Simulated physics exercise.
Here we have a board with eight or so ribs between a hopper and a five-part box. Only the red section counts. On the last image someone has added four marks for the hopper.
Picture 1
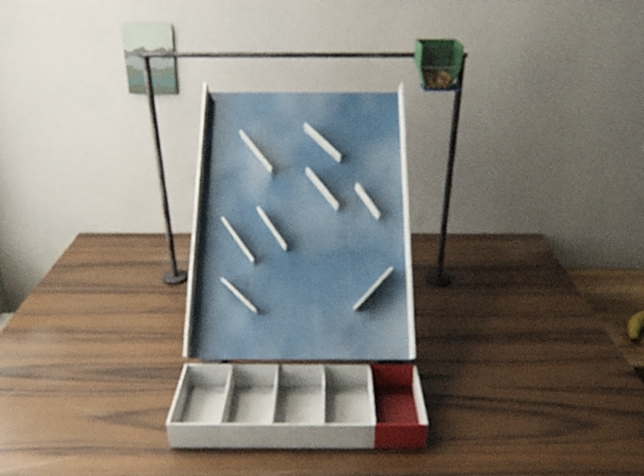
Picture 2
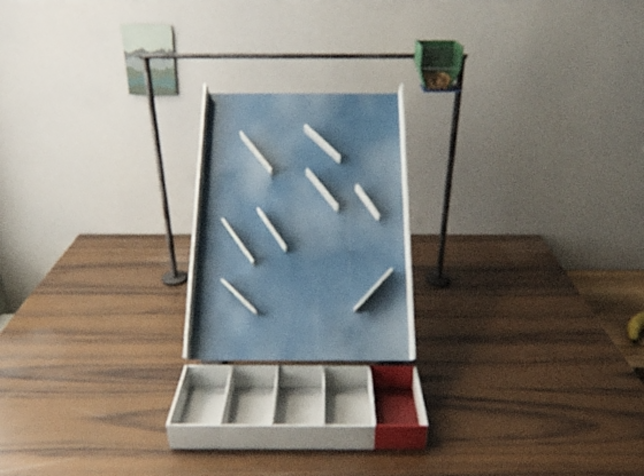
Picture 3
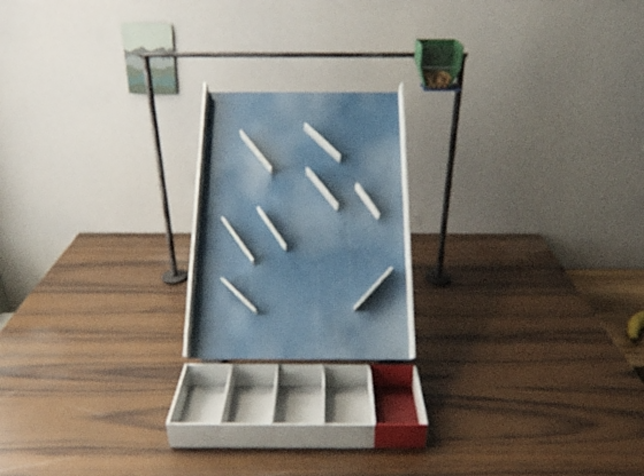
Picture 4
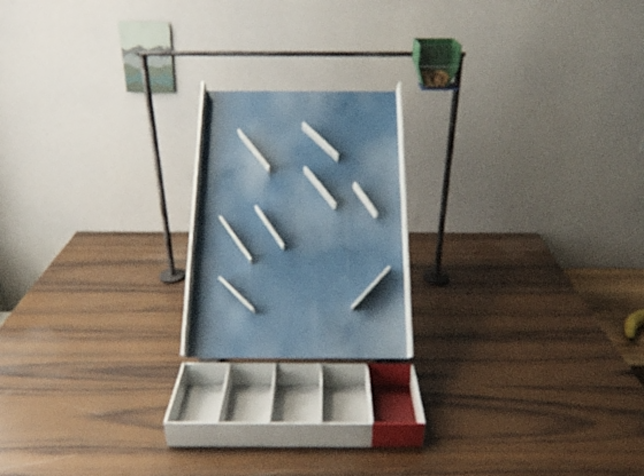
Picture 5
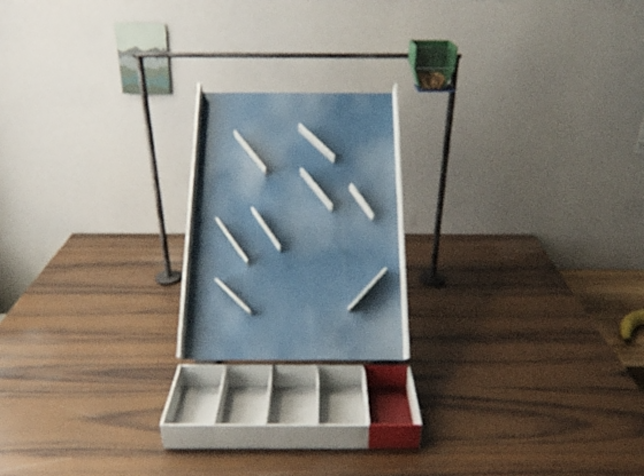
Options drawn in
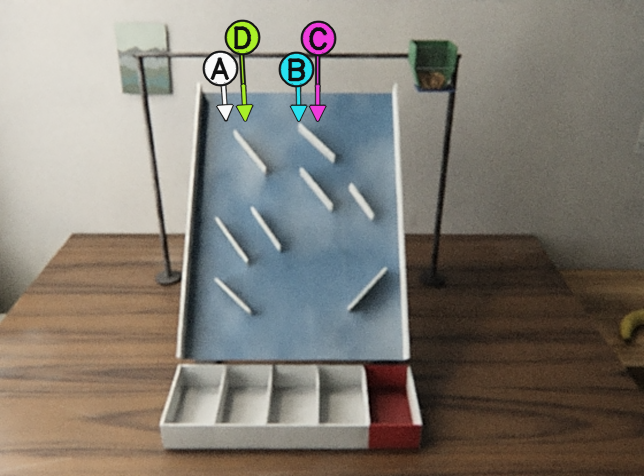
In the video, a tilted blue board with slanted white ribs stands on a wooden table between a small green hopper at upper right and a five-part box with a red right-hand section; nothing moves except a slight shift in the view.
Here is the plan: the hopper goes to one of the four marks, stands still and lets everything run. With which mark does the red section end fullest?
C is best.
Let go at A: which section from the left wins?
The first.
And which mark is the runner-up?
B.
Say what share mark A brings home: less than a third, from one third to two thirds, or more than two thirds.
Mark A gives less than a third.
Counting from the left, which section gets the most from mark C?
The fifth.
On the marked copy, mark A meets the board at (225, 114); mark B meets the board at (298, 115); mark C meets the board at (317, 115); mark D meets the board at (245, 115).
Choosing A, only a few in the red section, the bulk in other sections, a small share outside the box.
Choosing B, close to a third in the red section, close to a third in other sections, close to a quarter outside the box.
Choosing C, close to half in the red section, close to a quarter in other sections, close to a quarter outside the box.
Choosing D, only a few in the red section, the bulk in other sections, close to a quarter outside the box.
